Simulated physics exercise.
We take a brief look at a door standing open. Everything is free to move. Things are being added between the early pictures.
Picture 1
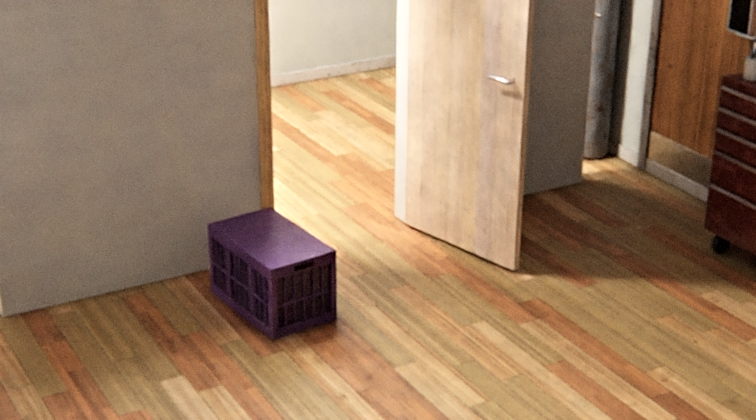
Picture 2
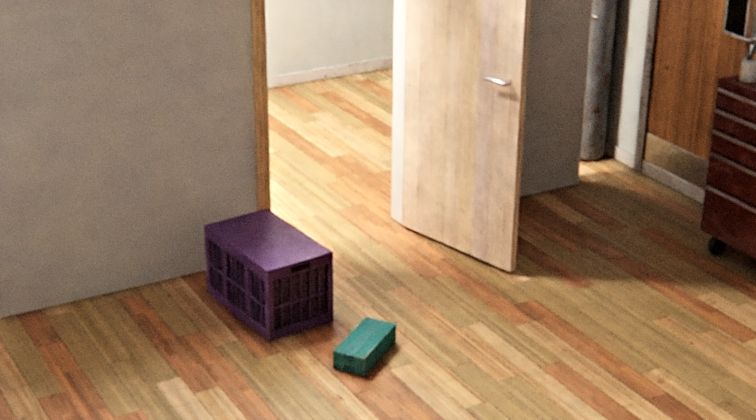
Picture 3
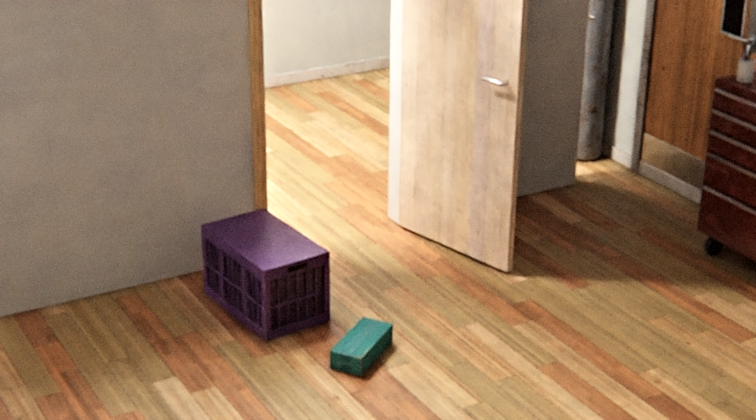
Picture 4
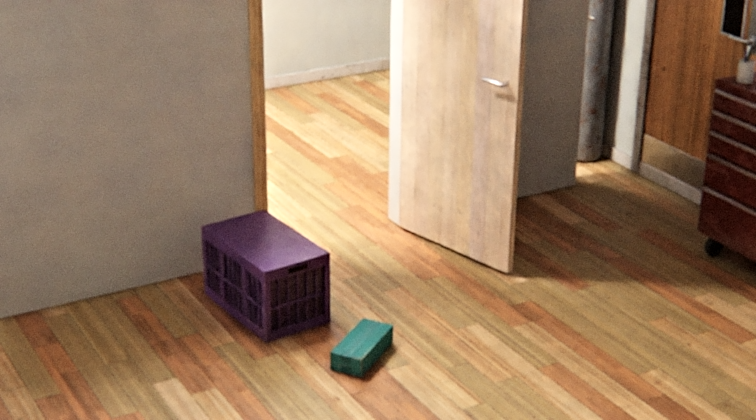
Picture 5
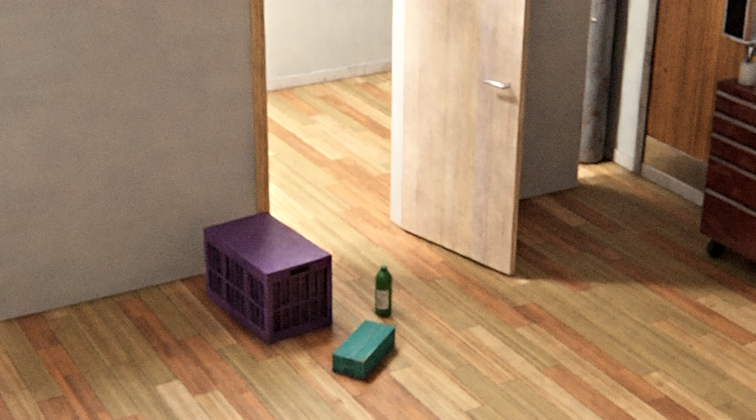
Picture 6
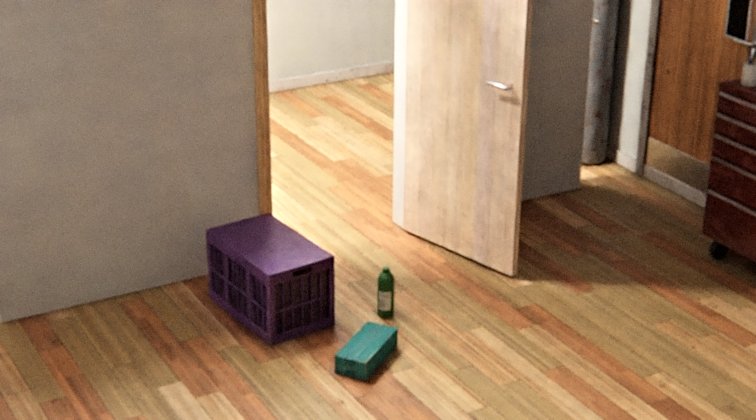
A pale wooden door stands wide open in a room with a wood-plank floor and grey walls, seen from above at an angle, with a dark red set of drawers at the right edge. A purple chest sits by the doorway at left; a turquoise parcel appears to its right, then a green bottle appears just behind the parcel. The door and objects stay still, while the view shifts very slightly.
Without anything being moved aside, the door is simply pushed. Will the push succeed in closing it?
Yes. You can tell the door fits into the frame okay.
Then, 0.70 s past the last view, door 73° open.
Then, 1.20 s past the last view, door 30° open.
Finally, door 0° open; all 3 still in place. Final places as the last picture's camera would see them, green bottle near (386, 291).
